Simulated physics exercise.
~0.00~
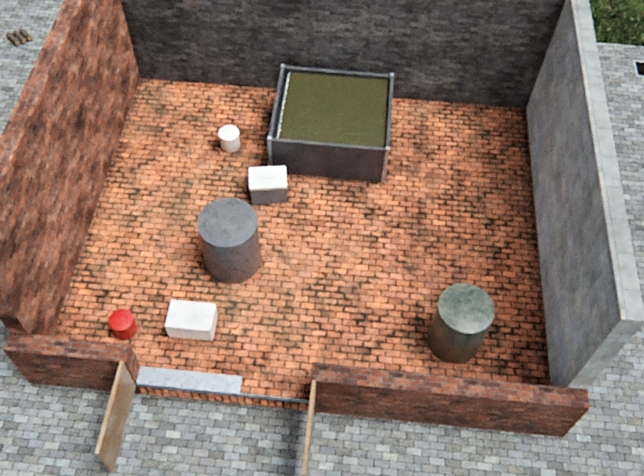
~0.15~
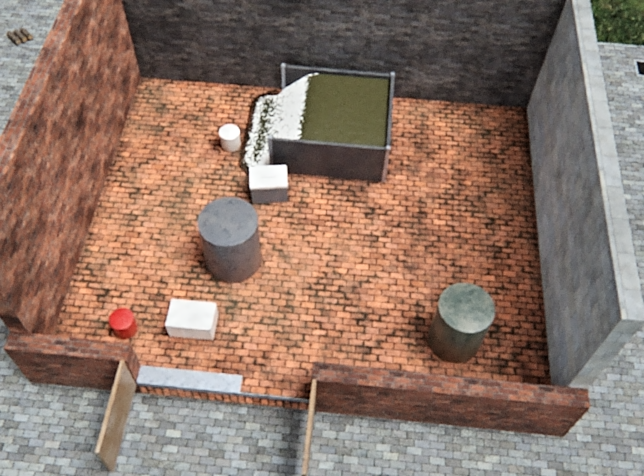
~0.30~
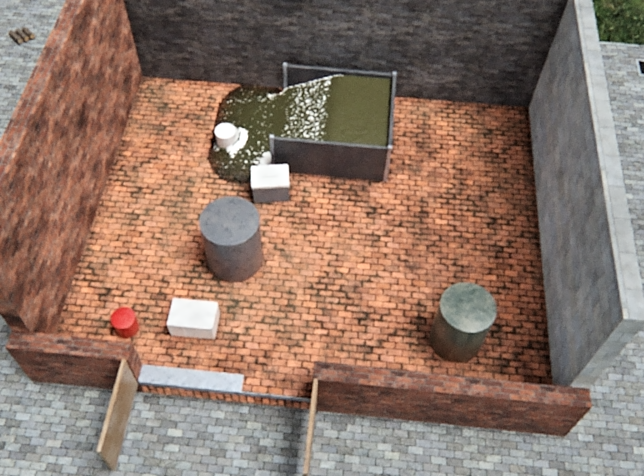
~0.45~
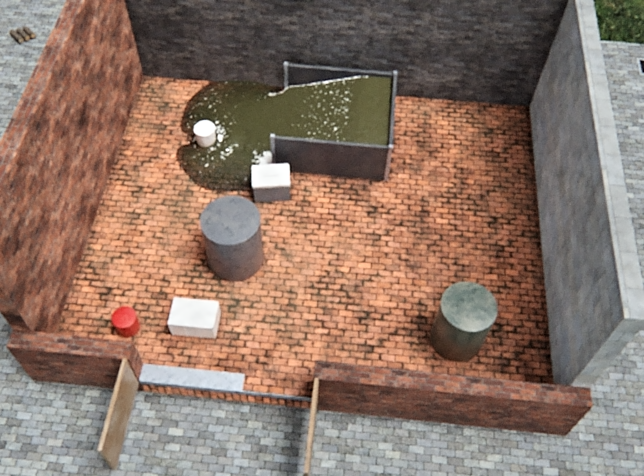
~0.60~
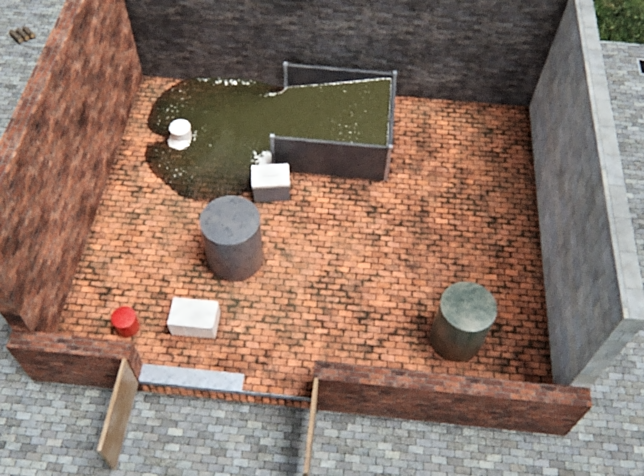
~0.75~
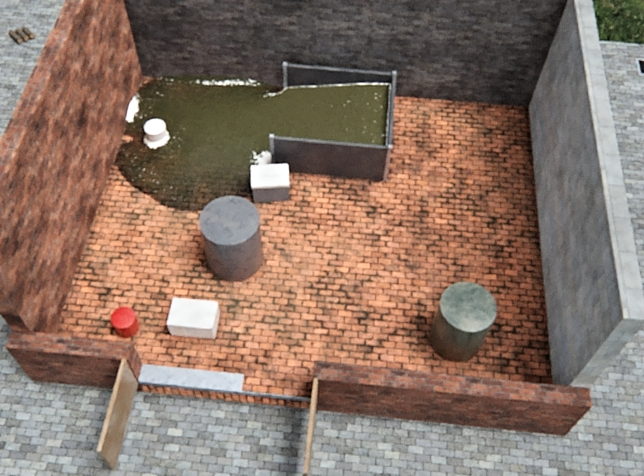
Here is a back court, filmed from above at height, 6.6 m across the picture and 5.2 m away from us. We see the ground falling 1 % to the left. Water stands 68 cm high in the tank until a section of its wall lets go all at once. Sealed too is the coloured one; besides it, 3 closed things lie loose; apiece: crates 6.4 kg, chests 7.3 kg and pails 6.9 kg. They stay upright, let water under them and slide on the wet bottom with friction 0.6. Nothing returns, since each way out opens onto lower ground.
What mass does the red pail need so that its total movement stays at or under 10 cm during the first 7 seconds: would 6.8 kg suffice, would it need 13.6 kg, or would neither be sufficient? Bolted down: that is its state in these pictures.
Neither mass suffices.
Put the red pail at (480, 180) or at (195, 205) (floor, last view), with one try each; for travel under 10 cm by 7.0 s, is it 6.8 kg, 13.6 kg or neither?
Order kept: Light pick works, both picks fail.
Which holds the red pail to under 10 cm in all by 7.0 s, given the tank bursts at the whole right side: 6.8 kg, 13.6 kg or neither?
Well, in that case only the heavy one does.
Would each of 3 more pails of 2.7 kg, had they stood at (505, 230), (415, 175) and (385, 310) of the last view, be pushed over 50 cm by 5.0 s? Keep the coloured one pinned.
Within it, within it, within it.
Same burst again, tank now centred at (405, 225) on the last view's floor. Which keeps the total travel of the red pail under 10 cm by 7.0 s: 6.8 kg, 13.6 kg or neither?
Then the outcome is clear: The heavier mass alone works.
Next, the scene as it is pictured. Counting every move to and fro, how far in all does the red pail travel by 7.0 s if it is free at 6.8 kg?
Around 200 centimetres in total.
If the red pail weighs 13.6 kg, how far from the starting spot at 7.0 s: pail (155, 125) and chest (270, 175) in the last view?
So the first is off by 300 centimetres, the second by 20 centimetres.
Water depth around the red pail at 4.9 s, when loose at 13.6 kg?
6 cm, roughly.
After 1.4 s the red pail would be 0 cm from its start with 6.8 kg and 0 cm from its start with 13.6 kg; 0 cm of water round it then.
After 3.1 s the red pail would be 48 cm from its start with 6.8 kg and 12 cm from its start with 13.6 kg; 13 cm of water round it then.
After 4.9 s the red pail would be gone out with 6.8 kg and 173 cm from its start with 13.6 kg; 6 cm of water round it then.
After 7.0 s the red pail would be gone out with 6.8 kg and 177 cm from its start with 13.6 kg; 5 cm of water round it then.
